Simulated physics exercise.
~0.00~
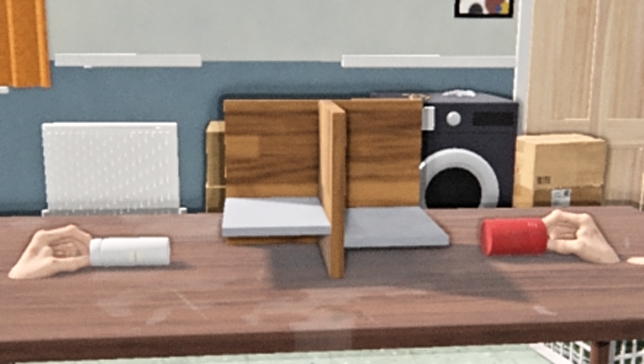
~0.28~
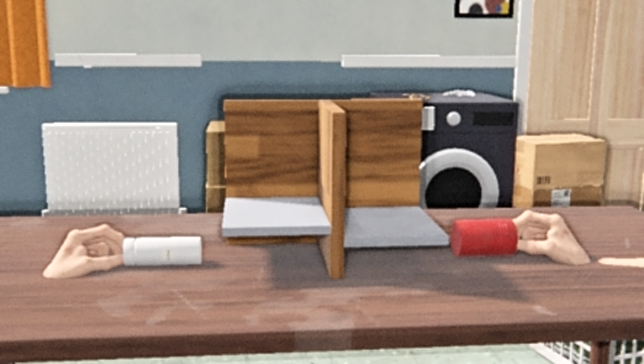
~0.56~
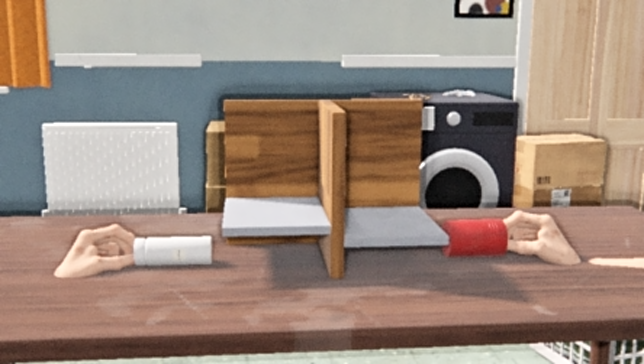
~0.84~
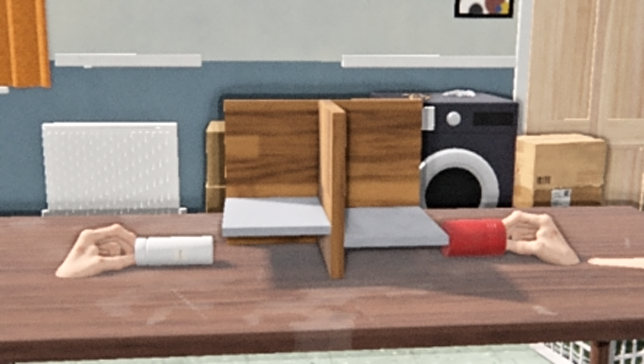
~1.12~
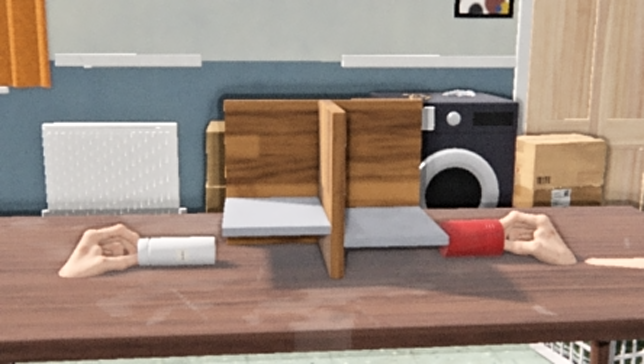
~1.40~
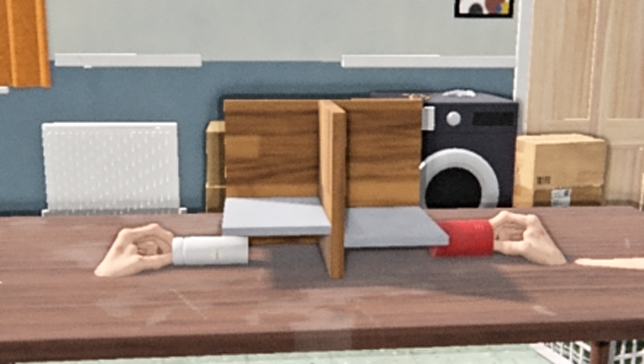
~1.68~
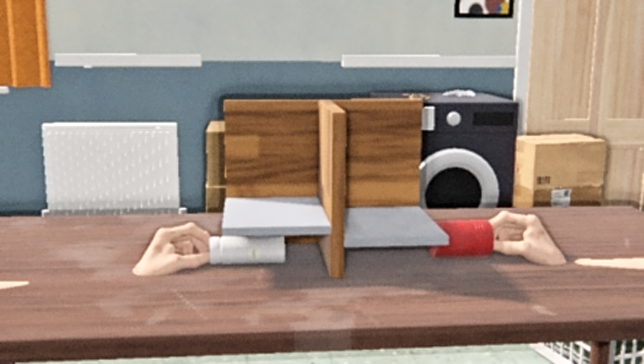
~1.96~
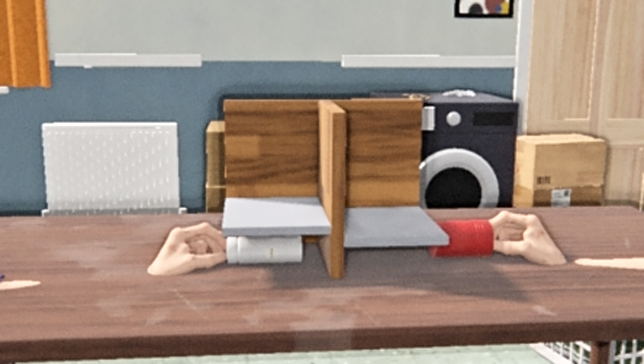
A white cylinder and a red one, both lying on their sides, were pushed by hands toward a wooden stand's low grey shelves; the white one slid in under the left shelf, while the red one stopped at the right shelf's edge.
